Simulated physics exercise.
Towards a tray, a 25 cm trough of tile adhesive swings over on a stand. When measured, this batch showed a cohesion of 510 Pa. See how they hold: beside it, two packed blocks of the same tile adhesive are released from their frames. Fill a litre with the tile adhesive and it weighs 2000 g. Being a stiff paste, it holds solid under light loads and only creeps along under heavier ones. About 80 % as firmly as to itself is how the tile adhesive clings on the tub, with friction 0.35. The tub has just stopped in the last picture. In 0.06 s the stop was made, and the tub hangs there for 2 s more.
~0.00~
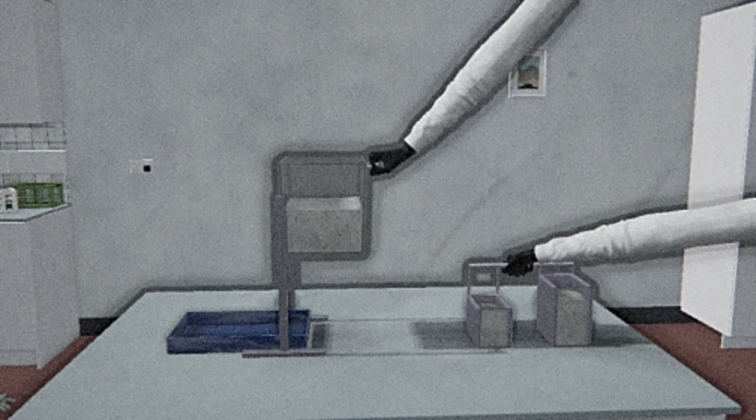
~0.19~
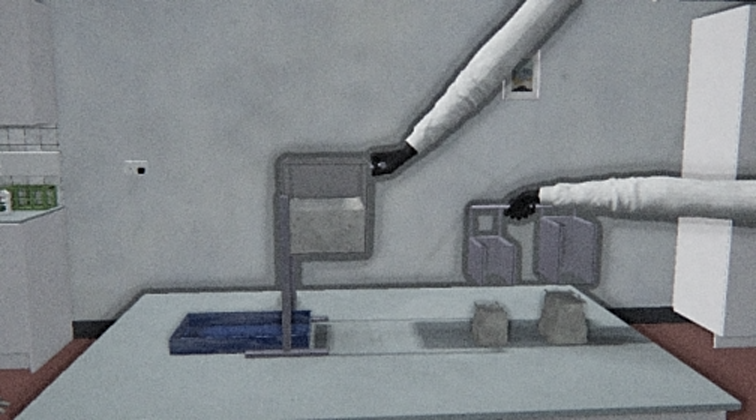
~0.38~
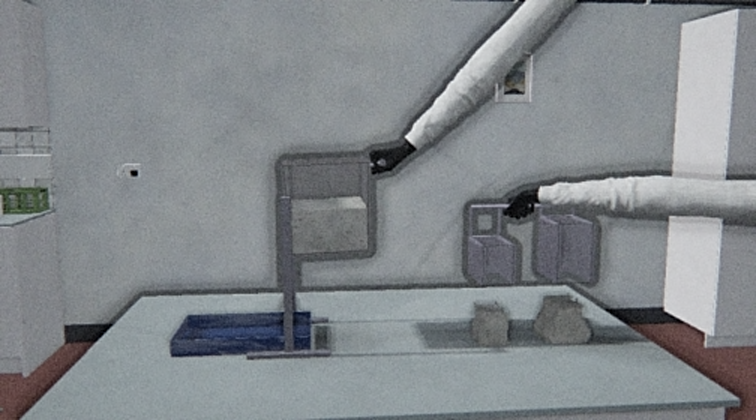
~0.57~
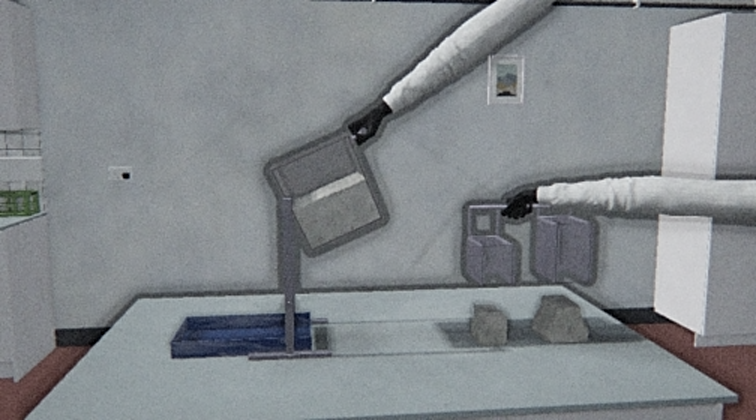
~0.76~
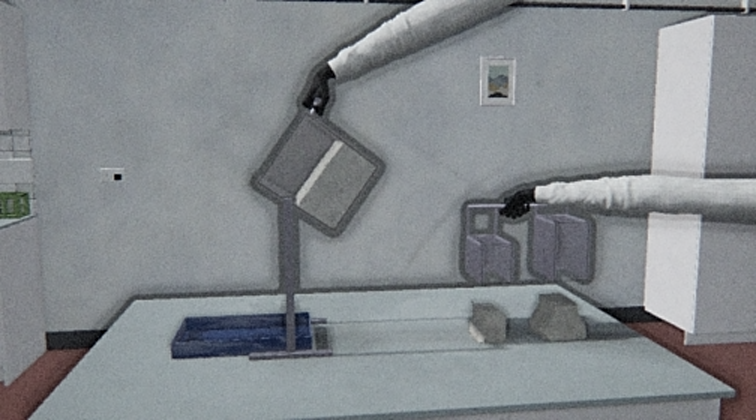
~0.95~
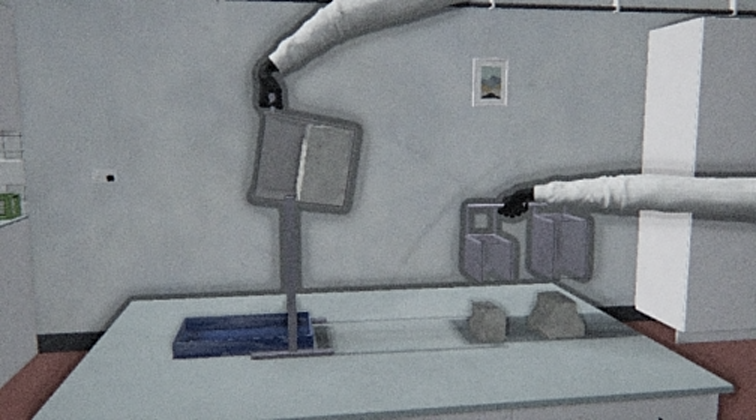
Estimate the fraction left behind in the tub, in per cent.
I would say 100 %.
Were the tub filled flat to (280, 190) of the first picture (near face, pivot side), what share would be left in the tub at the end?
Result: Approx. 95 % remaining in tub.
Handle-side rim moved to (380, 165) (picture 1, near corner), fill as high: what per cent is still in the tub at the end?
The tub would keep roughly 95 percent.
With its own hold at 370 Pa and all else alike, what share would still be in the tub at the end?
I'd guess around 100 in a hundred.
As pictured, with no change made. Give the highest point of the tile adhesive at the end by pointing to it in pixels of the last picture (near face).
I'd say it peaks at roughly (319, 151) in the last picture.
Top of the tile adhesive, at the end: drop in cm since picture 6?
About 7 cm.
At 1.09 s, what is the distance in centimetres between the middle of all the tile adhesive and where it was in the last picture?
The shift is near 3 cm.
After 1.09 s, the tub is at 81 degrees and holds 100 %.
After 1.26 s, the tub is at 81 degrees and holds 100 %.
After 1.43 s, the tub is at 81 degrees and holds 100 %.
After 1.60 s, the tub is at 81 degrees and holds 100 %.
After 2.95 s, at the end, the tub is at 81 degrees and holds 100 %.
